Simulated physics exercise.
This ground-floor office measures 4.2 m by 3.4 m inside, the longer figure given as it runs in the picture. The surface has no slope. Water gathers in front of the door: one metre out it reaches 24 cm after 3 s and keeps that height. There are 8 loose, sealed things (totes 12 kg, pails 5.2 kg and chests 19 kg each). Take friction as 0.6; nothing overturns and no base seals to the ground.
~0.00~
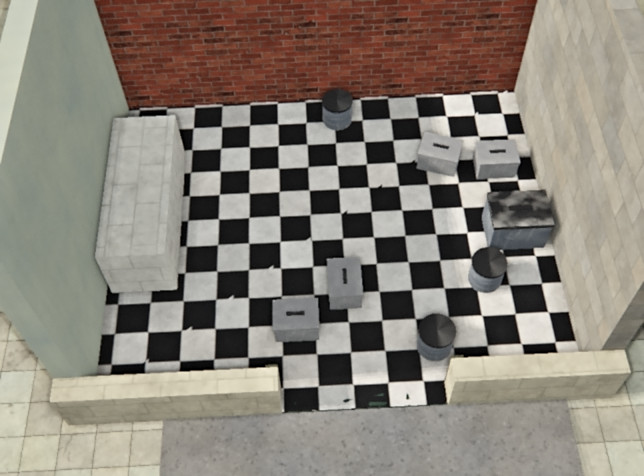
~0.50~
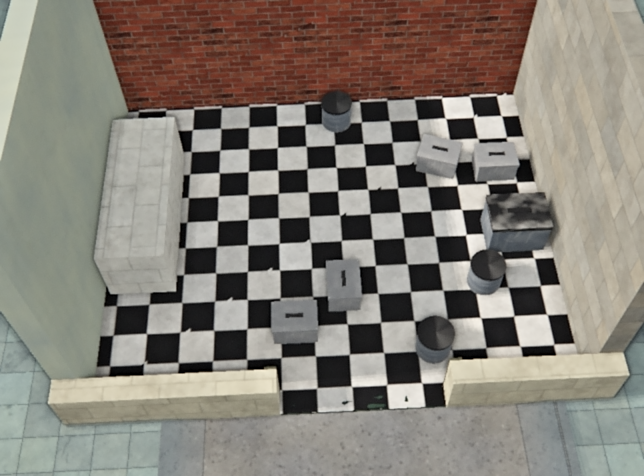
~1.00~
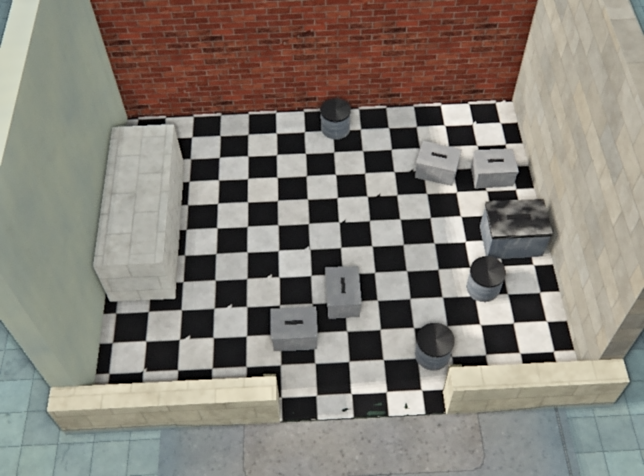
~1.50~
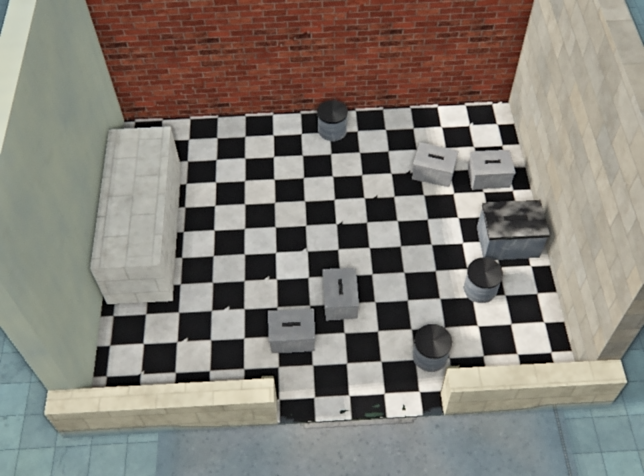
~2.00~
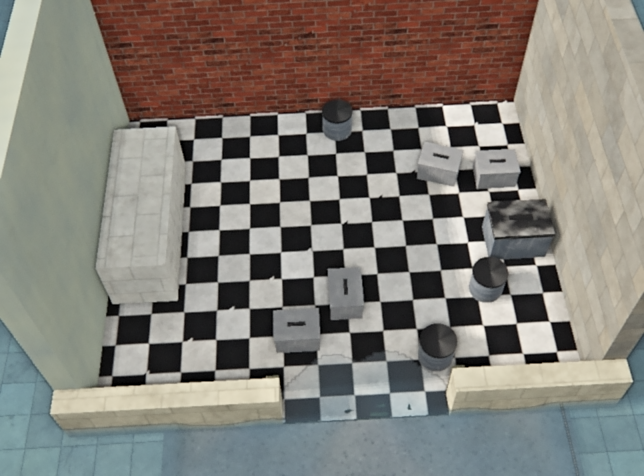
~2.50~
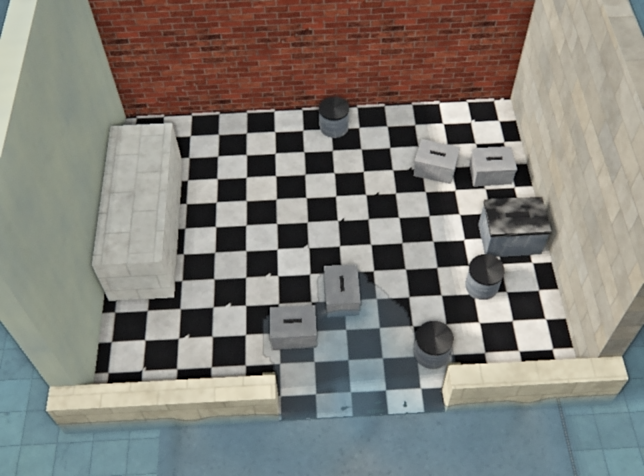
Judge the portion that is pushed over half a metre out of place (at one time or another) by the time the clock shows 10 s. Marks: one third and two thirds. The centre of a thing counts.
That comes to two thirds or above.
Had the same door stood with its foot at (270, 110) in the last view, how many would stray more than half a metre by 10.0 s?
In that case 7 of them.
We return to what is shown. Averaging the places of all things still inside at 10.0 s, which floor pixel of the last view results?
Around (413, 271).
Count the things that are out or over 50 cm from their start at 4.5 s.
I count 2.
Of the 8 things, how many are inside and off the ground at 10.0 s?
At that moment 7.
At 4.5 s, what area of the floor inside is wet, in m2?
About 10.0 m2.
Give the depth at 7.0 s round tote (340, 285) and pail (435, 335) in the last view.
Roughly 10 and 4 cm.
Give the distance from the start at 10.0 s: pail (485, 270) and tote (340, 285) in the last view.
In that order: 50 cm, 200 cm.
After 3.5 s 0 of 8 are over 50 cm from their spots; 0 afloat.
After 4.5 s 2 of 8 are over 50 cm from their spots; 0 afloat.
After 7.0 s 3 of 8 are over 50 cm from their spots; 3 afloat.
After 10.0 s 6 of 8 are over 50 cm from their spots, and 7 have been at some point; 7 afloat.
